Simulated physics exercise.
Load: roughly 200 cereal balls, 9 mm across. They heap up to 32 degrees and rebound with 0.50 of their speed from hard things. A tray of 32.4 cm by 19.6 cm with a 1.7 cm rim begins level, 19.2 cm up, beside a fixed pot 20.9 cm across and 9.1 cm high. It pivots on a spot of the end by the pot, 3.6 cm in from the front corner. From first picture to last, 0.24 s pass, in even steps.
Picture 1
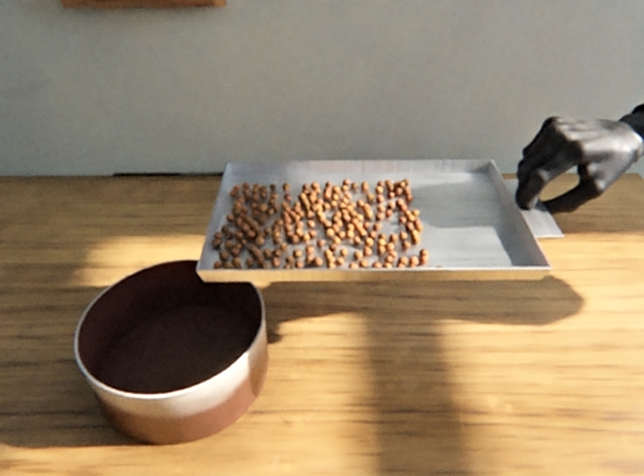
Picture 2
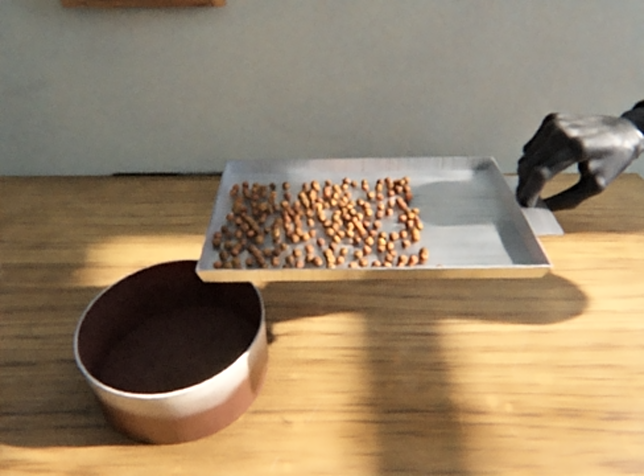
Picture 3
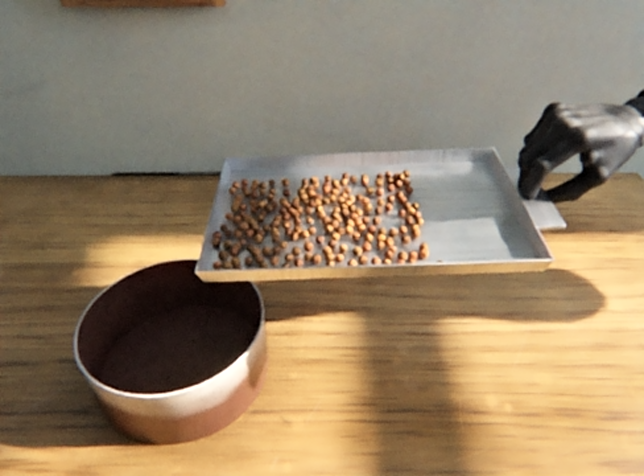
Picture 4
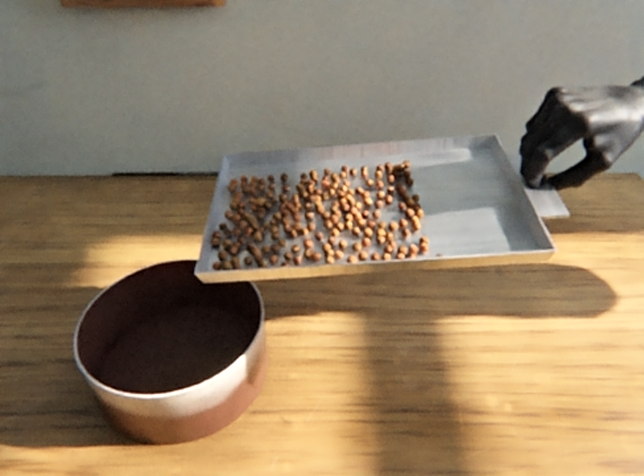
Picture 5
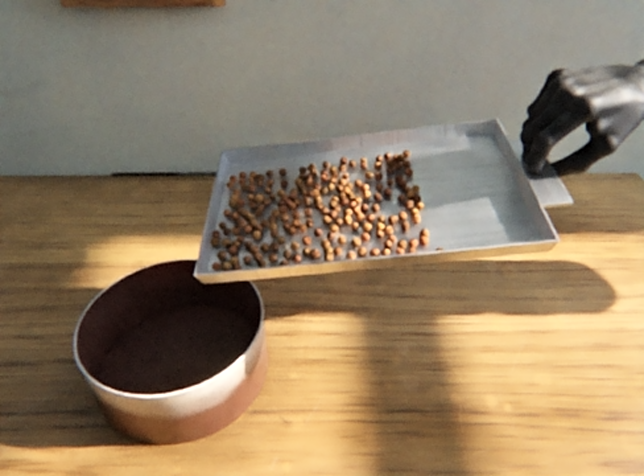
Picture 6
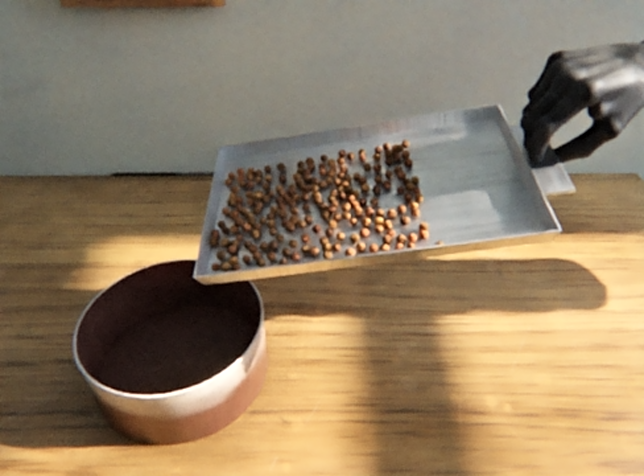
On a wooden tabletop before a plain grey wall, seen from slightly above by a still camera, sunlight and shadow stripe the grain. A shallow silver tray scattered with small brown balls sits above and right of a round, dark brown pot with a pale rim. A black hand at the right raises the tray's handle end, slanting it gently down leftward, while the balls keep their places.
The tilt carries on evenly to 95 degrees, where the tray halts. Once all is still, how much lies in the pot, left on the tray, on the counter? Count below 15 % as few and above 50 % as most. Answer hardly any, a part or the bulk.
Pot the bulk, tray hardly any, counter a part.
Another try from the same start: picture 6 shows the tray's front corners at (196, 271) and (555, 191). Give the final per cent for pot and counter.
Pot 100, counter 0.
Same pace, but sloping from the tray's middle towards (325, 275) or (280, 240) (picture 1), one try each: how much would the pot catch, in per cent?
About 50 and 100 per cent.
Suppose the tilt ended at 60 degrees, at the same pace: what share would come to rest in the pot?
It would be near 0 per cent.
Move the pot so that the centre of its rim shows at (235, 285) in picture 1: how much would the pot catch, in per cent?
Some 10 per cent.
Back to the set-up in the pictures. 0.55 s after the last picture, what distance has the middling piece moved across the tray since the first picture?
About 5 cm.
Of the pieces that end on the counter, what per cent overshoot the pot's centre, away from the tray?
Roughly 20 per cent.
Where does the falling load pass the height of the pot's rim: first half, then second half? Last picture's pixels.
At about (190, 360), then at (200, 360).
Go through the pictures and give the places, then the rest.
The first picture shows tray tilt 0 degrees, front corners at (202, 267) and (546, 265); middle of the pieces at (322, 220); pot at (172, 318).
The second picture shows tray tilt 1 degrees, front corners at (201, 268) and (547, 263); middle of the pieces at (322, 219).
The third picture shows tray tilt 3 degrees, front corners at (201, 268) and (548, 257); middle of the pieces at (321, 215).
The fourth picture shows tray tilt 6 degrees, front corners at (200, 270) and (550, 248), lowest corner left front; middle of the pieces at (320, 211).
The fifth picture shows tray tilt 9 degrees, front corners at (199, 272) and (553, 238), lowest corner left front; middle of the pieces at (319, 206).
The sixth picture shows tray tilt 13 degrees, front corners at (198, 273) and (555, 228), lowest corner left front; middle of the pieces at (318, 201); pot at (171, 318).
Then, 0.55 s after the last picture, tilt 52 degrees; the tray holds 100 %, the pot 0 %.
Then, 0.92 s after the last picture, tilt 78 degrees; the tray holds 95 %, the pot 0 %.
Then, 1.37 s after the last picture, tilt 95 degrees; the tray holds 10 %, the pot 30 %.
In the end, pot 70 %, tray 0 %, counter 30 %.
